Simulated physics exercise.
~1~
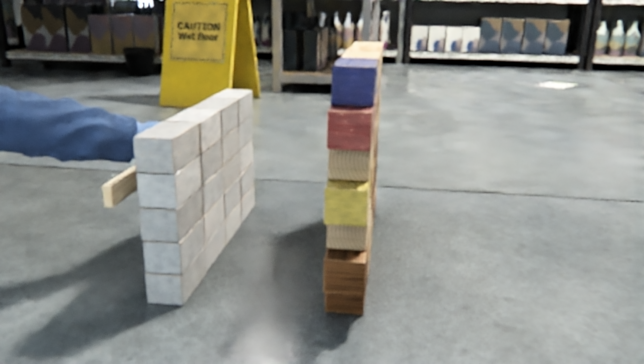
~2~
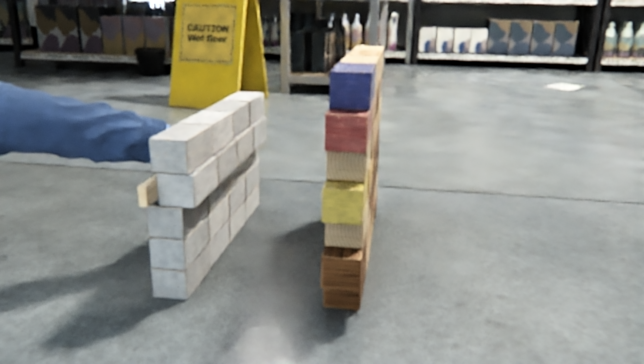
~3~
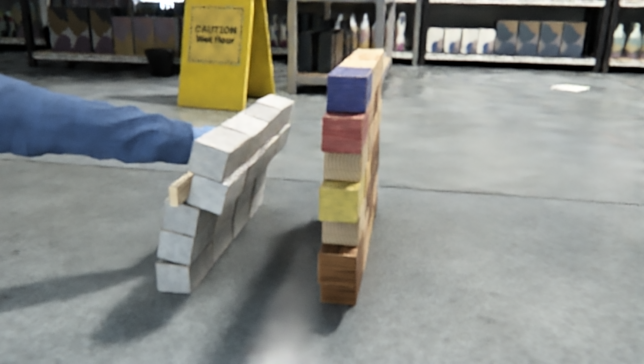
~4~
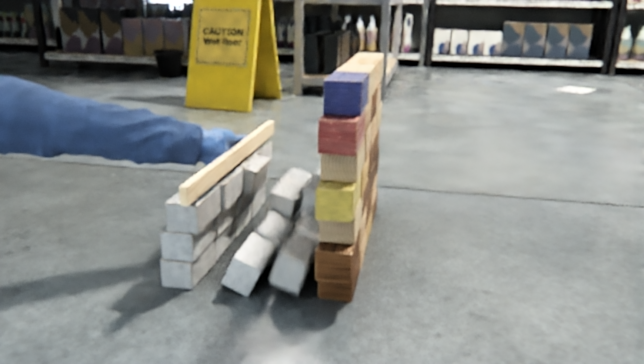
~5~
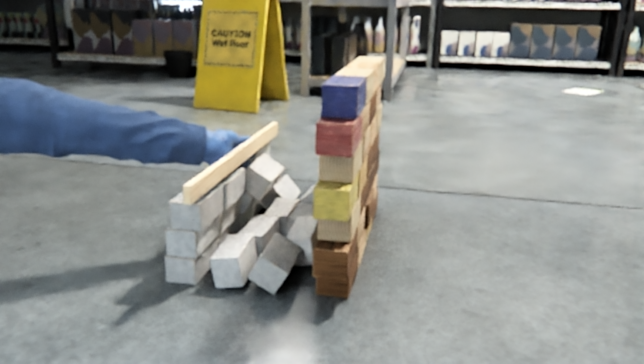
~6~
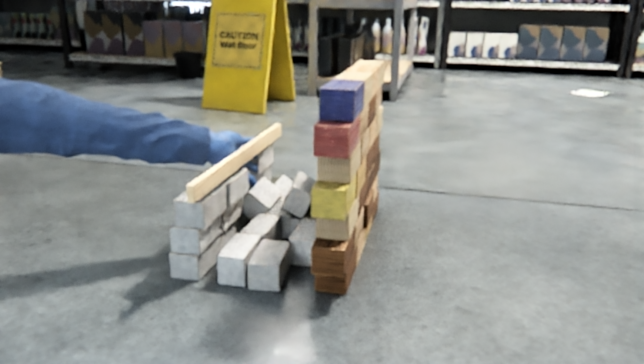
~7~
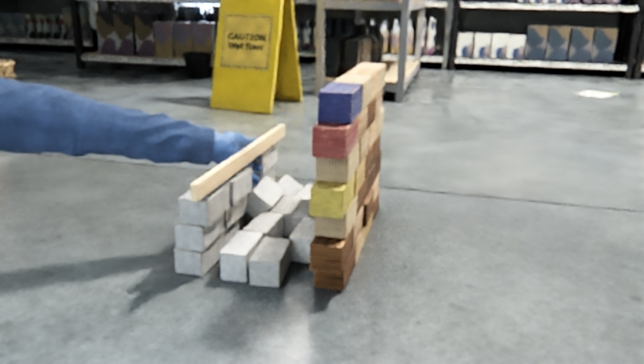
A blue-sleeved arm pushes a batten through the pale block wall, toppling its upper rows against the still-standing coloured wall.
